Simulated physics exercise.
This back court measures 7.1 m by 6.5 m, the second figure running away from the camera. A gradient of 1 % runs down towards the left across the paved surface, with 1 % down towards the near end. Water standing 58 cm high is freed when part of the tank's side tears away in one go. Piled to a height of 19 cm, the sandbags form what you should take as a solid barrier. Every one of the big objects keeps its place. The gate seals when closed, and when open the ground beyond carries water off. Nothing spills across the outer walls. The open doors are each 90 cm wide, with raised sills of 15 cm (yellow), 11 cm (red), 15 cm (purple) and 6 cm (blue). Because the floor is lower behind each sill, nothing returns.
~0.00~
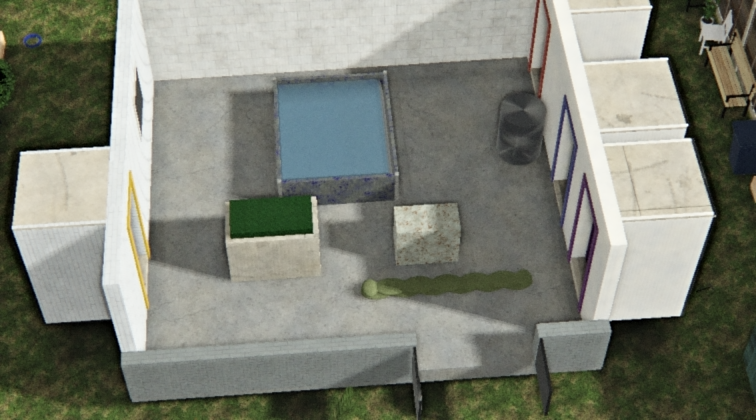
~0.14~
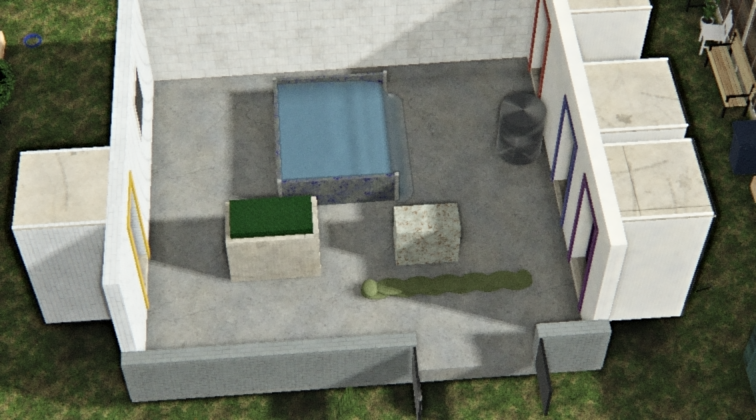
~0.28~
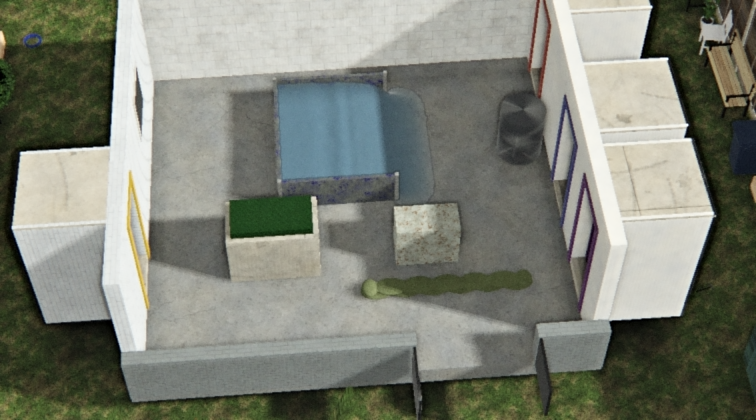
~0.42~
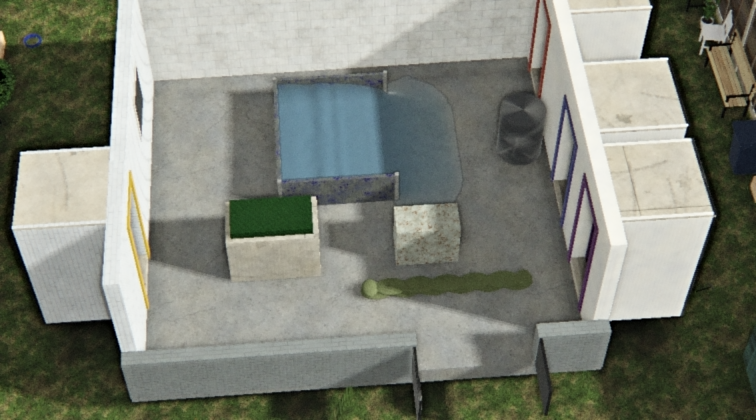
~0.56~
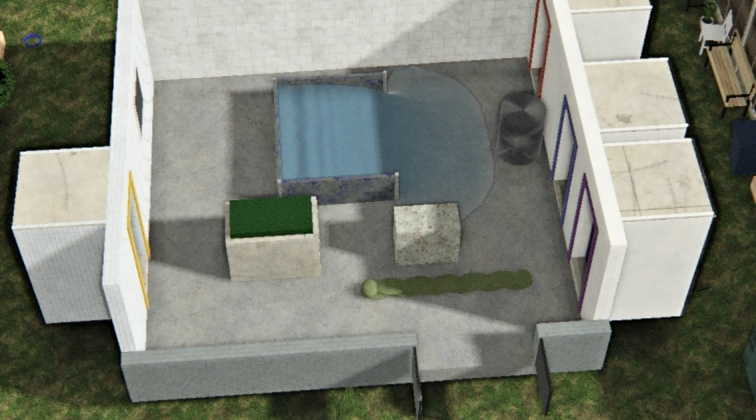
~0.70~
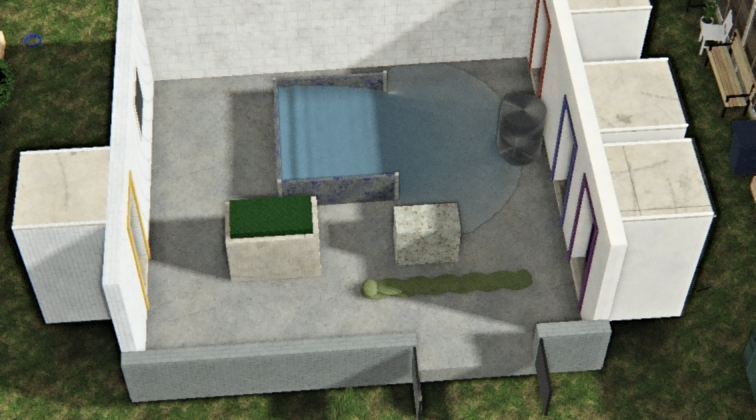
Water pouring from the opened right side of a raised tank, fanning across a walled grey courtyard past a pale block.
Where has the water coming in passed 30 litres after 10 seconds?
My prediction: The yellow door will most likely respect the limit; the red door will most likely bust the limit; the purple door will most likely respect the limit; the blue door will most likely bust the limit.
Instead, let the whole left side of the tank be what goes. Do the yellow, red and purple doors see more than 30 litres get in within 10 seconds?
Then: Yellow under, red below, purple below.
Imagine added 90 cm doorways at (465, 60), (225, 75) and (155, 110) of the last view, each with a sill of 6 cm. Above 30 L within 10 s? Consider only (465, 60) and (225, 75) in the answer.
The first door gets there and the second falls short.
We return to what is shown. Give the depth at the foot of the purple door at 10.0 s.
Roughly 5.5 centimetres.
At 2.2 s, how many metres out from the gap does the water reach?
I'd put it close to 4.6 m.
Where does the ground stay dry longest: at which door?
It's the yellow door.
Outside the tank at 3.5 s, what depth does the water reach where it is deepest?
Roughly 29 cm.
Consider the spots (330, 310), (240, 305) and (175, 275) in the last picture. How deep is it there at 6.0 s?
The depths come out at 3, 0 and 0 centimetres, in the order listed.
After 1.4 s water covers 30 % of the floor and is deepest (36 cm) near (492, 144); yellow door not reached, red door 19 cm at the sill, 8 L in, purple door not reached, blue door 6 cm at the sill, 13 L in.
After 2.2 s water covers 30 % of the floor and is deepest (35 cm) near (525, 62); yellow door not reached, red door 29 cm at the sill, 81 L in, purple door 11 cm at the sill, 0 L in, blue door 13 cm at the sill, 95 L in.
After 3.5 s water covers 35 % of the floor and is deepest (29 cm) near (559, 337); yellow door not reached, red door 20 cm at the sill, 212 L in, purple door 14 cm at the sill, 0 L in, blue door 14 cm at the sill, 181 L in.
After 6.0 s water covers 65 % of the floor and is deepest (15 cm) near (561, 346); yellow door not reached, red door 8 cm at the sill, 247 L in, purple door 10 cm at the sill, 1 L in, blue door 6 cm at the sill, 208 L in.
After 10.0 s water covers 90 % of the floor and is deepest (12 cm) near (146, 377); yellow door 7 cm at the sill, 0 L in, red door 2 cm at the sill, 247 L in, purple door 6 cm at the sill, 1 L in, blue door 6 cm at the sill, 210 L in.
